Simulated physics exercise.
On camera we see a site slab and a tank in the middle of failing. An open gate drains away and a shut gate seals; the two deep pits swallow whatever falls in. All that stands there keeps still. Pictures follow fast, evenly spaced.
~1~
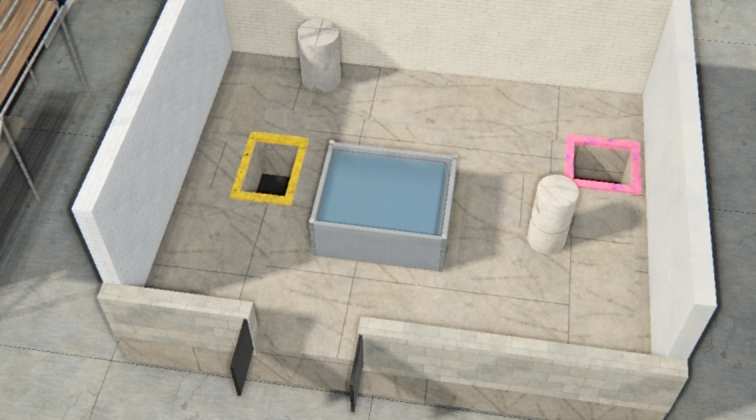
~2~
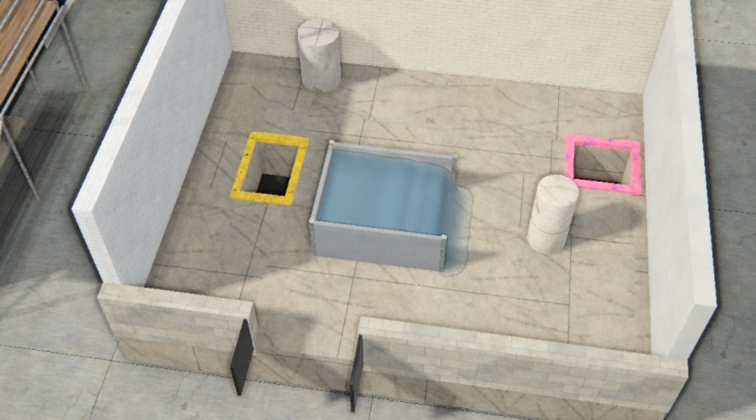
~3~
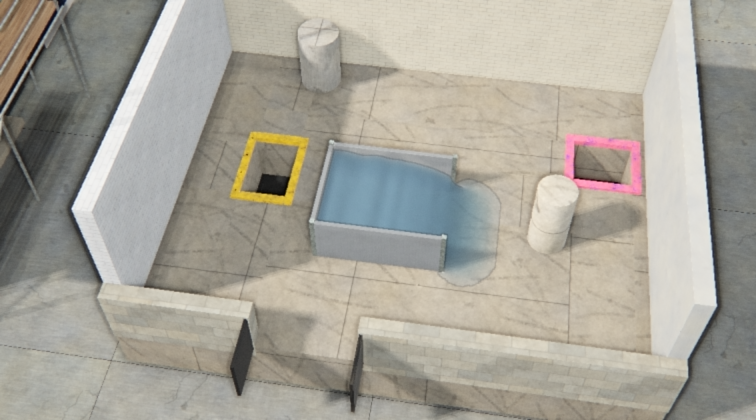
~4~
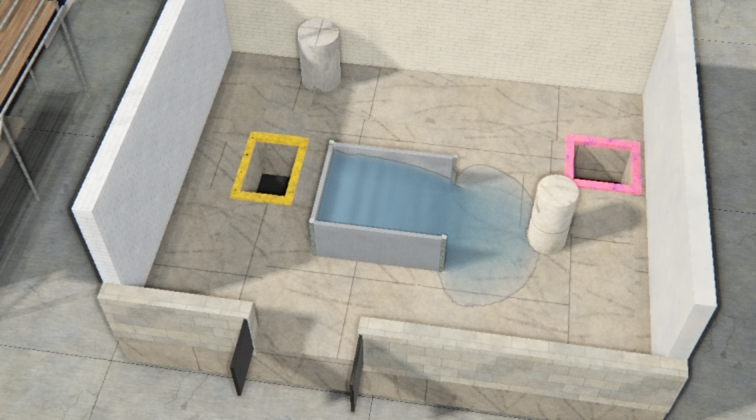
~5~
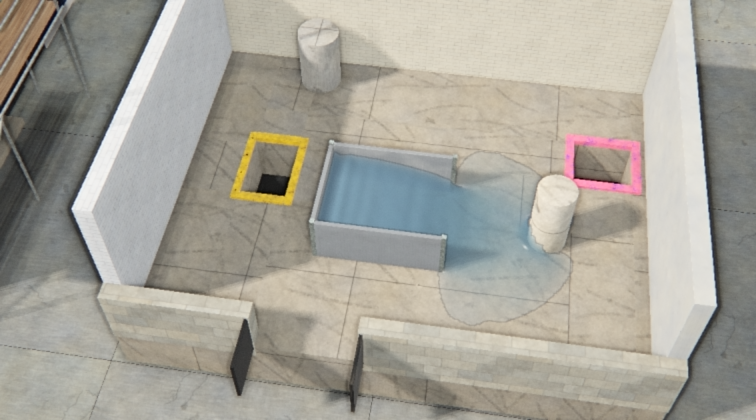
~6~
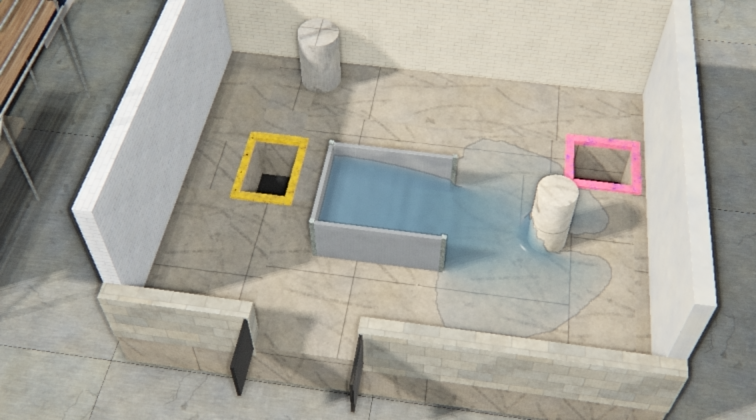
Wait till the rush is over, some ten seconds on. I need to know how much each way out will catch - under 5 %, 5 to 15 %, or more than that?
In the end the gate lands in the bottom band - below five per cent; the pink pit lands in the top band - past fifteen per cent; the yellow pit lands in the bottom band - below five per cent.
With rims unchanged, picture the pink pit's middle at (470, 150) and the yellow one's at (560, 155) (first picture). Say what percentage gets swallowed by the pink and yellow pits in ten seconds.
Split: Pink 2 %, yellow 20 %.
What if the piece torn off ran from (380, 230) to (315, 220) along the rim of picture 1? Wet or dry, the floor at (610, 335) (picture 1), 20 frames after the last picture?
It would be soaked by then.
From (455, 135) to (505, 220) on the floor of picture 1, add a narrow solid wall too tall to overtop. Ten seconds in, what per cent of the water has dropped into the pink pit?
I'd put the pink pit at roughly 15 %.
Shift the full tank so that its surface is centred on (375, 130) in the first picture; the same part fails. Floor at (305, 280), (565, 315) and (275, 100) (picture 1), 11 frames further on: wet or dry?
Checking the three spots, I get high and dry, swamped, high and dry.
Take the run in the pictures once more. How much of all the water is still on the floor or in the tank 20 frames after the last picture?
My estimate is some 86 percent.
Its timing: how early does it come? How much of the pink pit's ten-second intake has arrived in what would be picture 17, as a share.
Approximately 40 in a hundred, I reckon.
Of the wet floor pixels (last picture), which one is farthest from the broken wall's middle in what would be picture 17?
I'd say at around (637, 99).
A moment on, water covers 30 % of the floor; the gate 0 %, the pink pit 3 %, the yellow pit 0 %.
Next, water covers 35 % of the floor; the gate 0 %, the pink pit 10 %, the yellow pit 0 %.
Then, water covers 40 % of the floor; the gate 0 %, the pink pit 15 %, the yellow pit 0 %.
Later, water covers 65 % of the floor; the gate 0 %, the pink pit 22 %, the yellow pit 0 %.
In the end, water covers 90 % of the floor; the gate 1 %, the pink pit 25 %, the yellow pit 0 %.
